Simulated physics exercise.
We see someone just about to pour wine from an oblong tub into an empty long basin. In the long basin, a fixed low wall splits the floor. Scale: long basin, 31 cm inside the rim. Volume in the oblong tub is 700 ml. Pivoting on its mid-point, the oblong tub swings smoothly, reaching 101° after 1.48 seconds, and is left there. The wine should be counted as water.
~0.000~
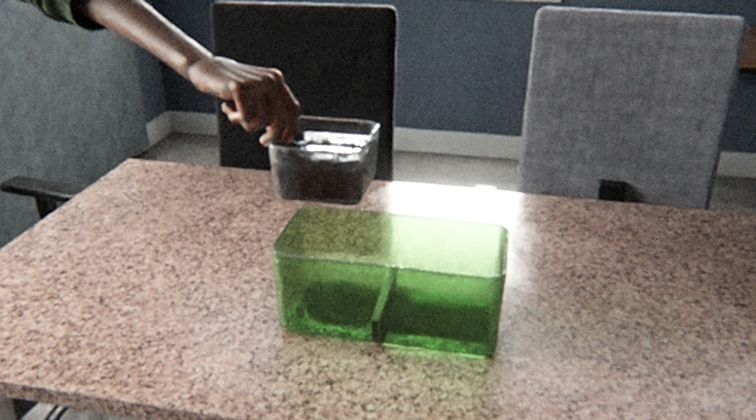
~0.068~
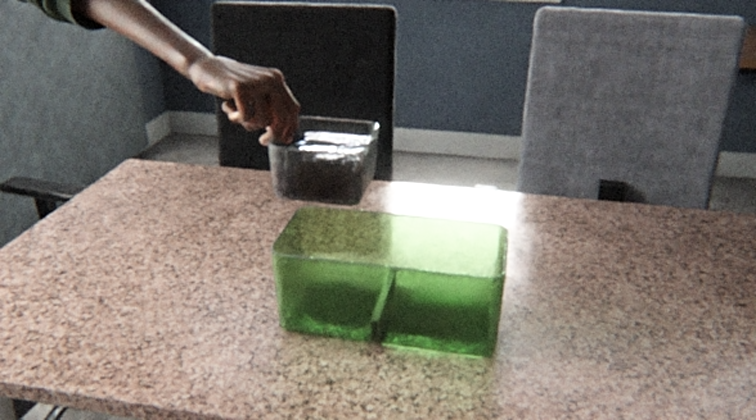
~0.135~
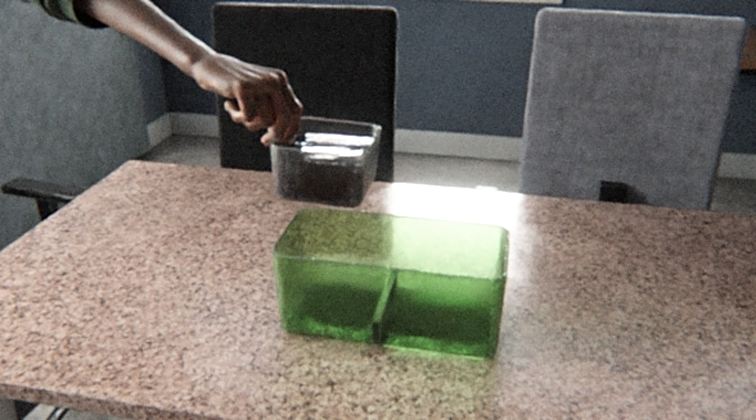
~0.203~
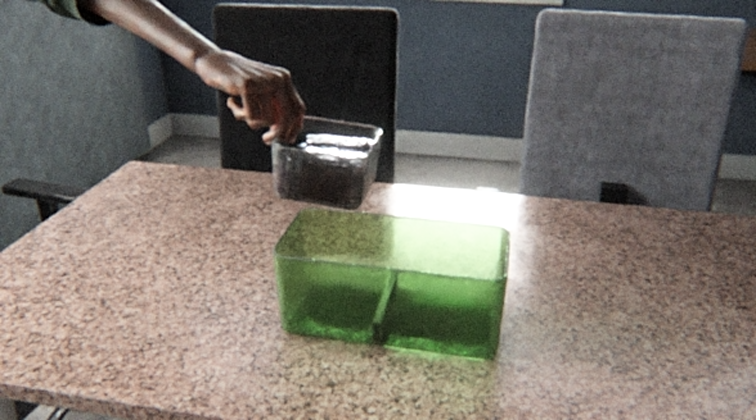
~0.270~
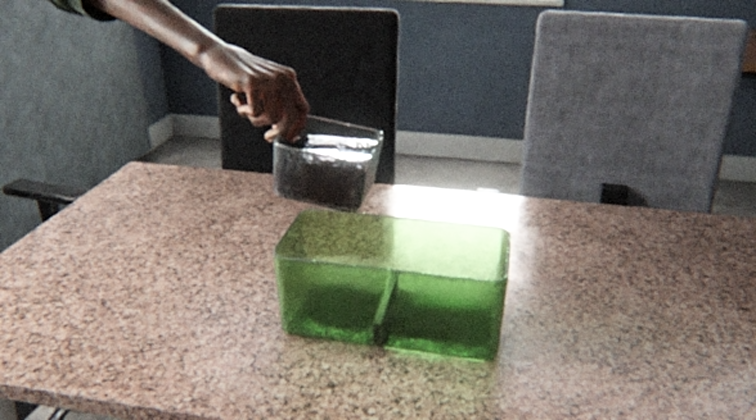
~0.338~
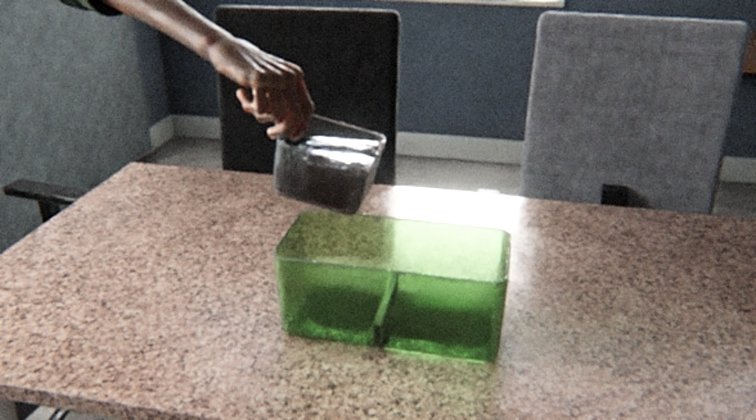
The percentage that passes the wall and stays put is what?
It is about 88 per cent.
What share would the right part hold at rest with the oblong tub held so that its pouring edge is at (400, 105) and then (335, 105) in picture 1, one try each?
Respectively 95 and 60 %.
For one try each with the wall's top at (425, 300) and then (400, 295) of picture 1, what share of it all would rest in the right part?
Try 1: 45 %; try 2: 70 %.
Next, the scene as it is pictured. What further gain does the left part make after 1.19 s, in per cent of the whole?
Around 7 per cent.
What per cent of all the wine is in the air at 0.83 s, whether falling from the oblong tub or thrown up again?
Some 24 per cent, I reckon.
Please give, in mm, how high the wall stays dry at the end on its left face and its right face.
Left 32 mm, right 8 mm.
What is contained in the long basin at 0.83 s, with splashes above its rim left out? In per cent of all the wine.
At that time the basin holds about 14 per cent of the liquid.
Then, 0.83 s in, the tilt is 60° and 63 per cent is still to pour, 0 is left of the wall and 13 right of it.
Then, 1.19 s in, the tilt is 92° and 15 per cent is still to pour, 5 is left of the wall and 73 right of it.
Then, 1.57 s in, the tilt is 101° and 1 per cent is still to pour, 9 is left of the wall and 88 right of it.
Then, 1.98 s in, the tilt is 101° and 0 per cent is still to pour, 12 is left of the wall and 88 right of it.
Finally, 12 per cent lies left of the wall, 88 right of it and 0 outside.
